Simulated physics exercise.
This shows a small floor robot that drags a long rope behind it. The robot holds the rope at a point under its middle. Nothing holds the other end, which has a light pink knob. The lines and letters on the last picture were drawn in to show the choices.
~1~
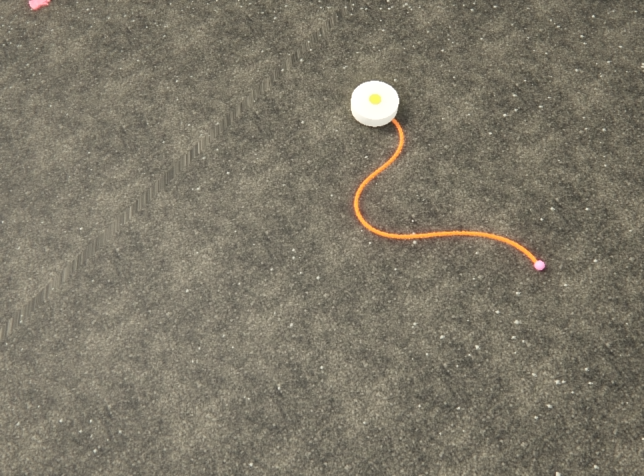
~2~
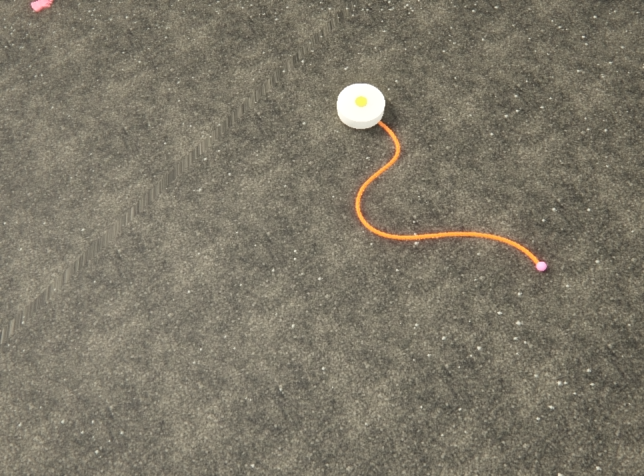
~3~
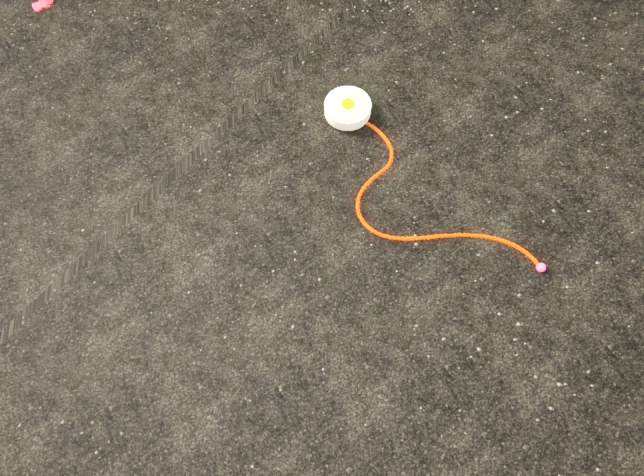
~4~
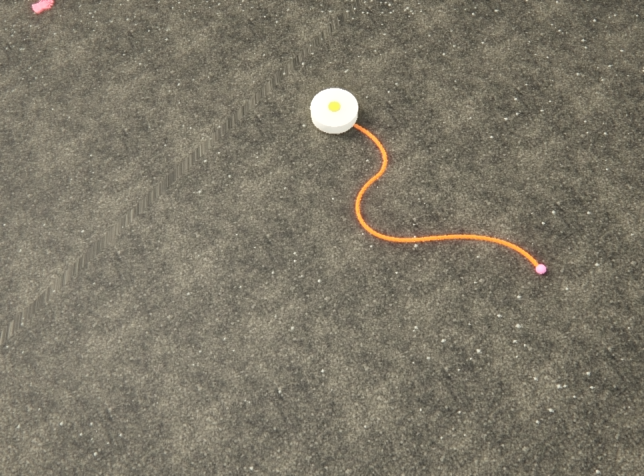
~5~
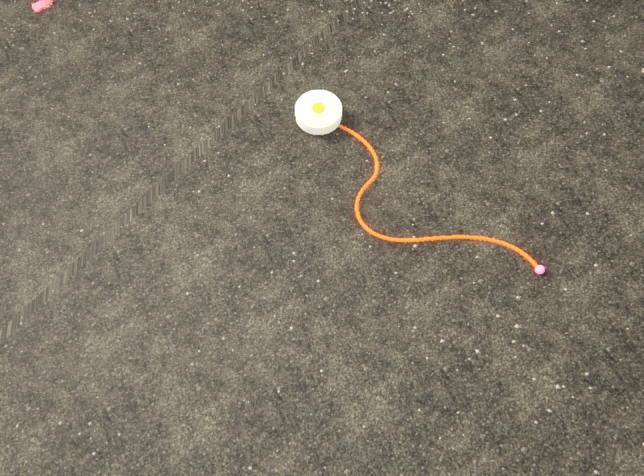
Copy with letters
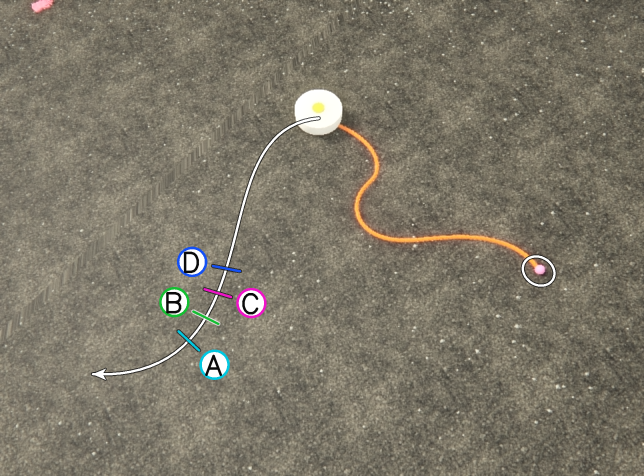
A small white robot with a yellow dot on top moves slowly left and slightly downward across a dark speckled floor, an orange rope trailing from it. The nearest part of the rope shifts left and its upper bend eases, while the far end with the light pink knob stays nearly still.
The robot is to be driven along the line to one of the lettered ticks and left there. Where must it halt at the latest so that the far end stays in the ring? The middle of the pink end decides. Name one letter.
No farther than A.
On the copy, A at (189, 341); B at (206, 318); C at (218, 293); D at (226, 269); the ring at (539, 271); the route from (319, 118) via (231, 251) to (93, 374).
On A. First, robot (254, 166), middle of the rope (371, 232), free end (540, 270).
Then, robot (227, 255), middle of the rope (371, 232), free end (540, 270).
Finally, robot (186, 339), middle of the rope (360, 254), free end (534, 263); the free end is still in its ring.
By contrast, B is safe but short; C is safe but short; D is safe but short.
